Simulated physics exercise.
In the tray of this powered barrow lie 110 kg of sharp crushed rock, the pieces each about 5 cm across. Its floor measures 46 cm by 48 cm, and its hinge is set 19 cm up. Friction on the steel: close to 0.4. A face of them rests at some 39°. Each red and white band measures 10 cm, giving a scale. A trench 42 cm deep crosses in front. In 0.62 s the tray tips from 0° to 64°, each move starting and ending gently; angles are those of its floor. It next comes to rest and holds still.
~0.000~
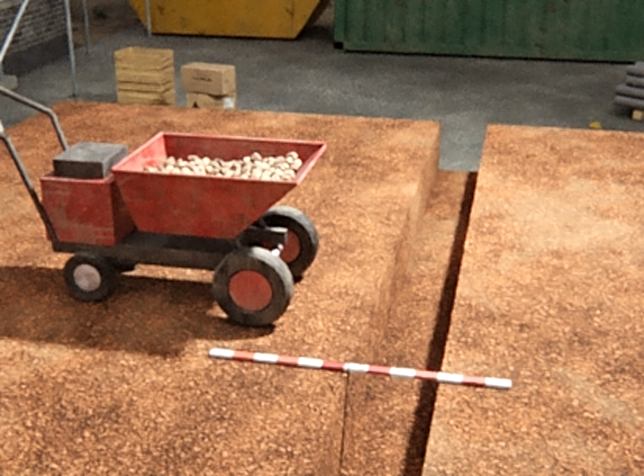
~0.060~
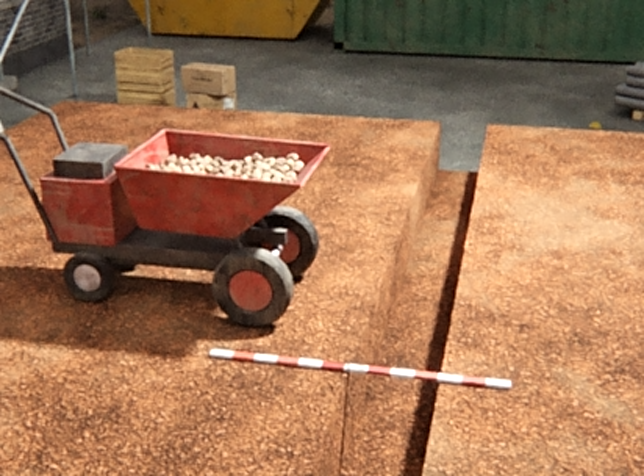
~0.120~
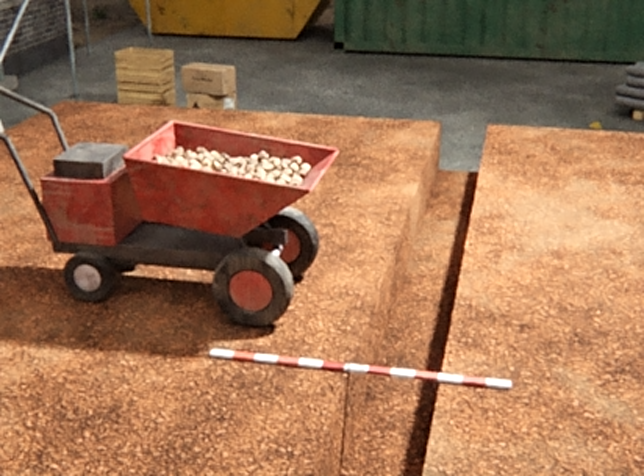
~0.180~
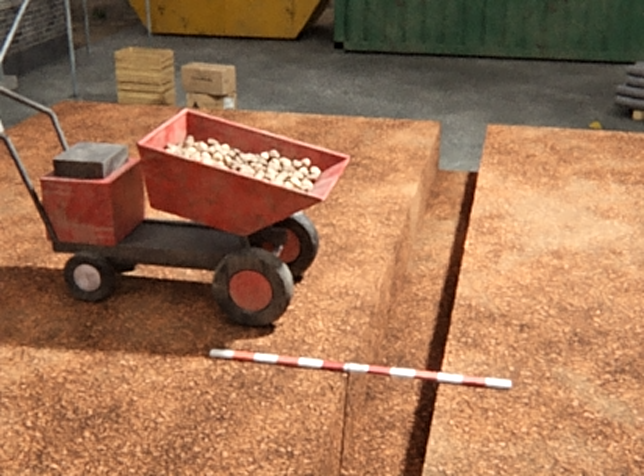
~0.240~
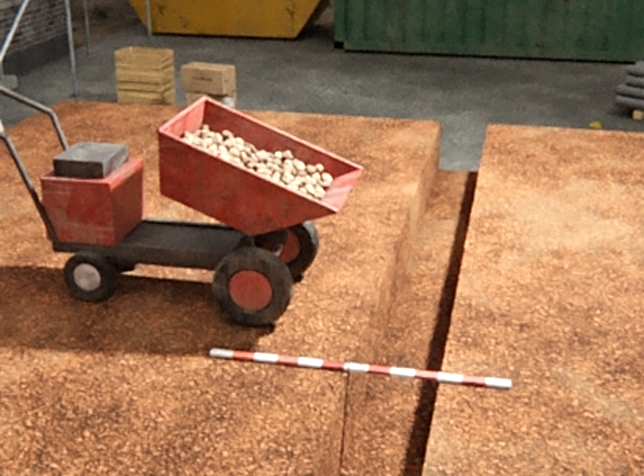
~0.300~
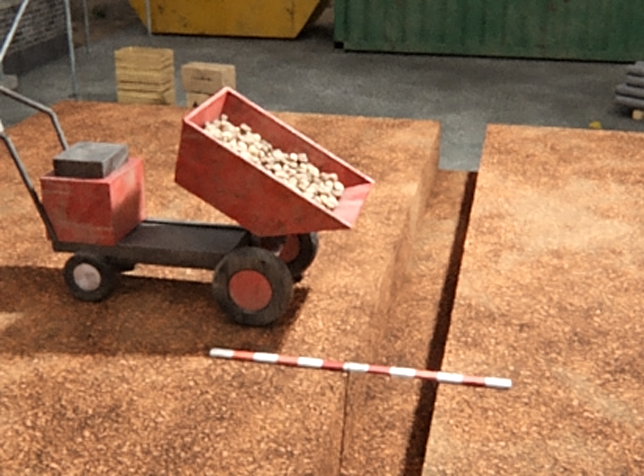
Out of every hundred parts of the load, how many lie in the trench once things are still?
Around 85 out of 100.
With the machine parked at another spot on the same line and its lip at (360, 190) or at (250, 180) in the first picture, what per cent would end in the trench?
Roughly 30 in a hundred from the first, 85 in a hundred from the second.
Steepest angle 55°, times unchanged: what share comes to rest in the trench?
The trench would hold about 50% of it.
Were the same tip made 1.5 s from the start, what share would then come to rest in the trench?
Roughly 90 per cent.
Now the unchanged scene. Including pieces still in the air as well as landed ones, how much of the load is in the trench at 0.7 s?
About 15 per cent by then.
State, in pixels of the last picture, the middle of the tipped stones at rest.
I'd point somewhere around (421, 372).
After 0.5 s the floor is at 53°; 100 % in the tray; the foremost stones are at (358, 242).
After 0.7 s the floor is at 64°; 86 % in the tray, 14 % in the trench; the foremost stones are at (426, 324).
After 1.1 s the floor is at 64°; 31 % in the tray, 54 % in the trench, 14 % past the trench; the foremost stones are at (531, 335).
After 3.0 s the floor is at 64°; 0 % in the tray, 85 % in the trench, 15 % past the trench; the foremost stones are at (608, 337).
